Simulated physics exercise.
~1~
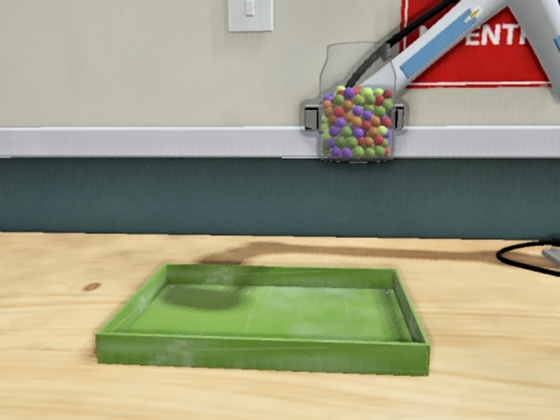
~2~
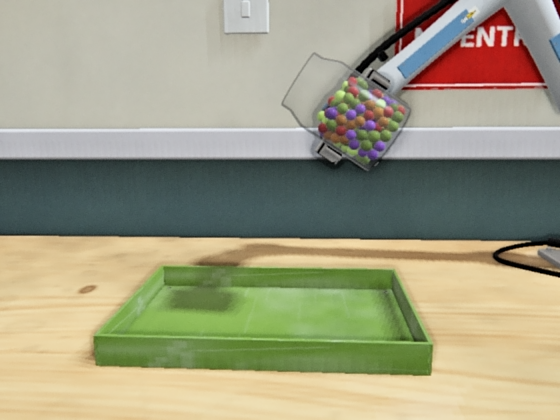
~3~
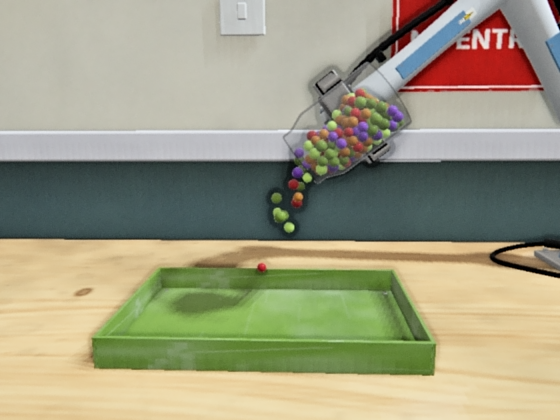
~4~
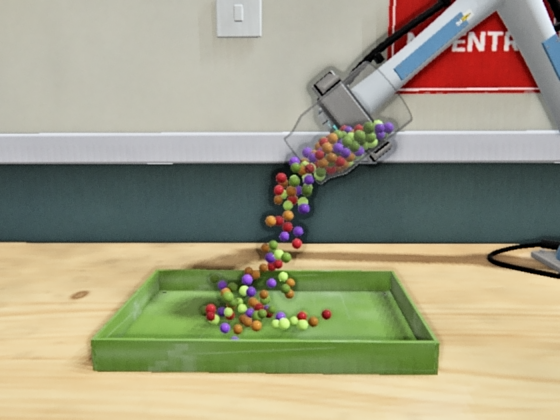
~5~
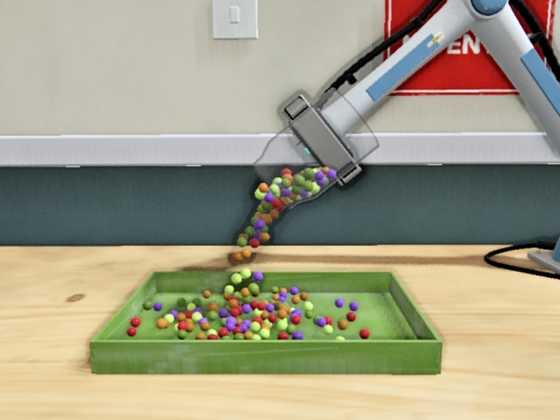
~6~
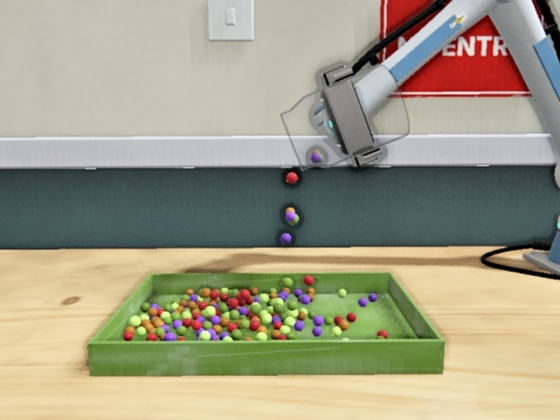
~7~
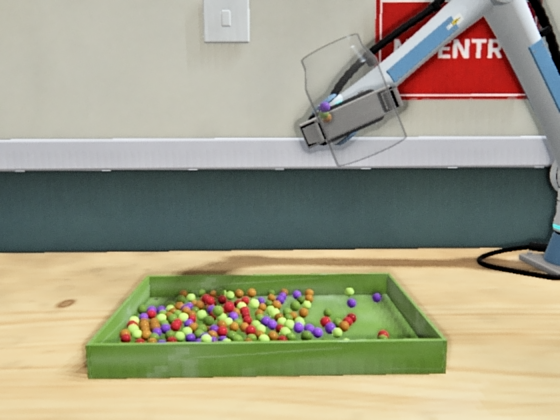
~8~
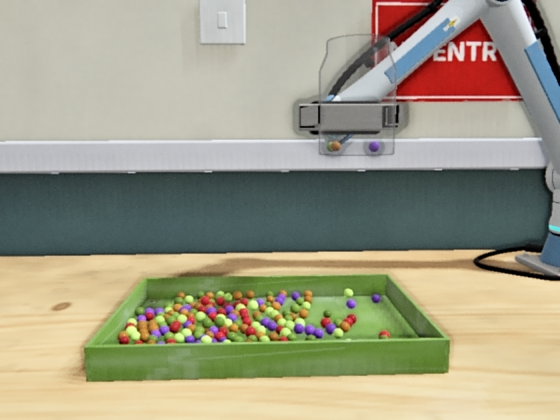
The clip opens with a robot arm holding an upright clear jar of small round sweets in red, orange, green and purple above a shallow green tray on a wooden table. The arm tips the jar to the left, and the sweets slide toward its mouth. A few drop first, then a thick stream pours down, scattering and piling up across the tray. The flow thins to the last few falling pieces as the arm begins turning the jar back. It ends upright with a couple of sweets left inside, while nearly all the rest lie spread in the tray, mostly toward the left and middle.
